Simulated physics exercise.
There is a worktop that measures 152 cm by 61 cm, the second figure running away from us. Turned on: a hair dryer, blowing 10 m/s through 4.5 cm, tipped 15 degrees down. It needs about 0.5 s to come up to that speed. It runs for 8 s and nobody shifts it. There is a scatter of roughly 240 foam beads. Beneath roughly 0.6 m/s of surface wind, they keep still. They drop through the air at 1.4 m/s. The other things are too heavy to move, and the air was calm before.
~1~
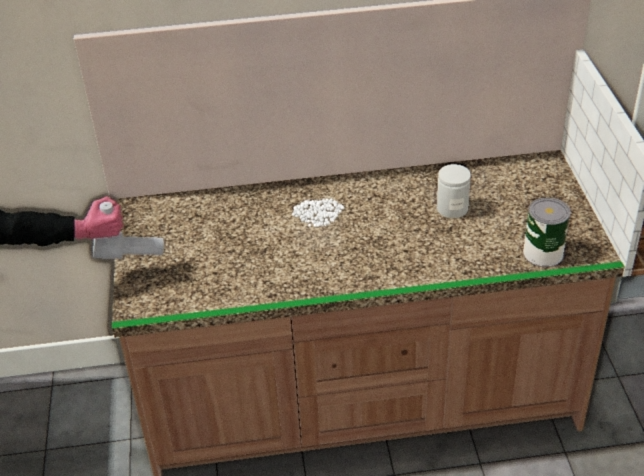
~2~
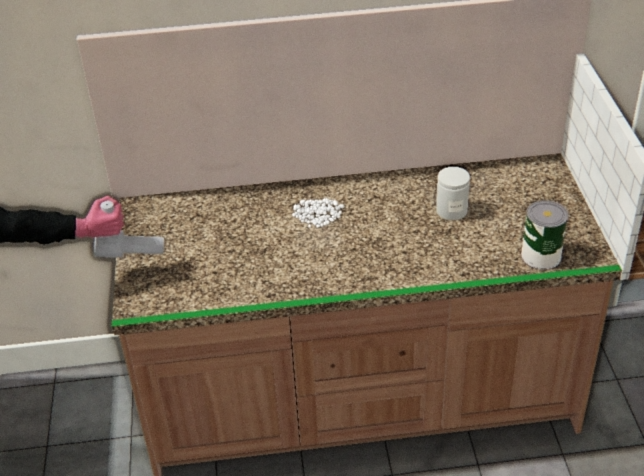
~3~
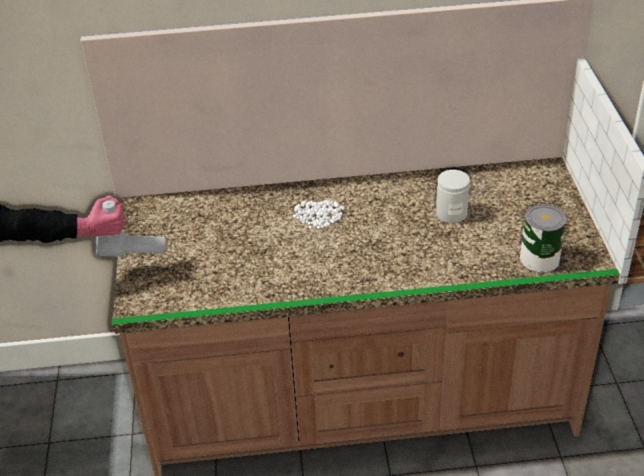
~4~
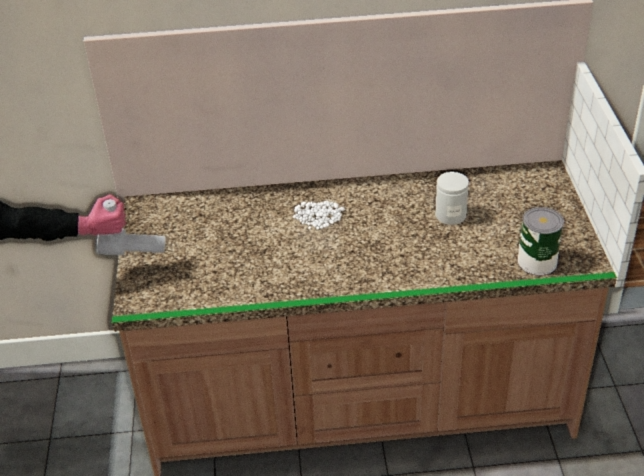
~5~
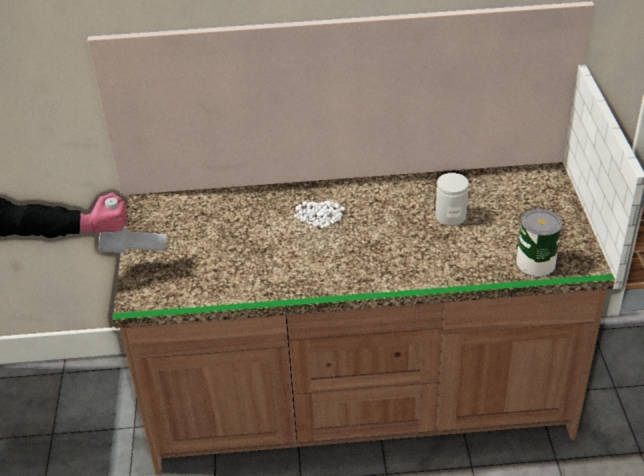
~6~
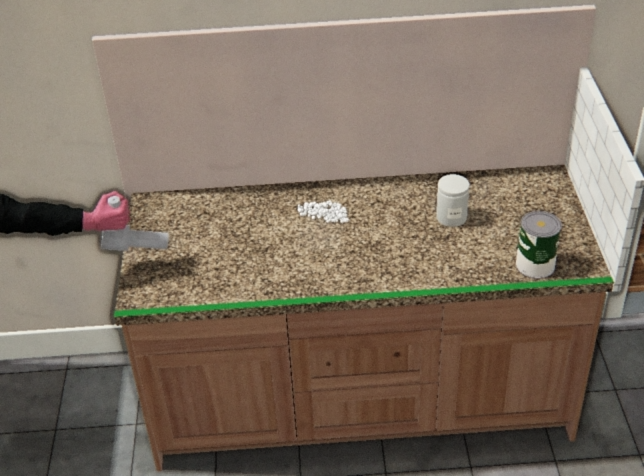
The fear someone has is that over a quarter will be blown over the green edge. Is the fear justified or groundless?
The quarter mark is not passed.
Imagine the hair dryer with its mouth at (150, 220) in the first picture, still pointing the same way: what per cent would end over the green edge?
You'd be looking at something like 80 in a hundred.
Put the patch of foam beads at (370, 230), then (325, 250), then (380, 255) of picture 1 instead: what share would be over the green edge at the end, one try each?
20, 70 and 100 in a hundred, respectively.
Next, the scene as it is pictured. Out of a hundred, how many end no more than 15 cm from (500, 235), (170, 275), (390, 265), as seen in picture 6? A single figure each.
Taking the spots one by one, around 20 %, 0 % and 0 %.
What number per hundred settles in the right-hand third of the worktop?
I'd estimate around 100 per cent.
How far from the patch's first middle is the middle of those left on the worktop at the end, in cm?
The middle ends up about 65 cm from the start.
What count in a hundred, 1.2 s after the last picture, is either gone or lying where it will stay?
15 per cent.
Then, 1.2 s after the last picture the count stands so, 0 % are over the green edge; the middle of those still in play is near (564, 168).
Then, 2.1 s after the last picture the count stands so, 0 % are over the green edge; the middle of those still in play is near (571, 200).
Then, 4.0 s after the last picture the count stands so, 0 % are over the green edge; the middle of those still in play is near (572, 200).
Then, 7.6 s after the last picture, at the end, 1 % are over the green edge; the middle of those still in play is near (513, 202).
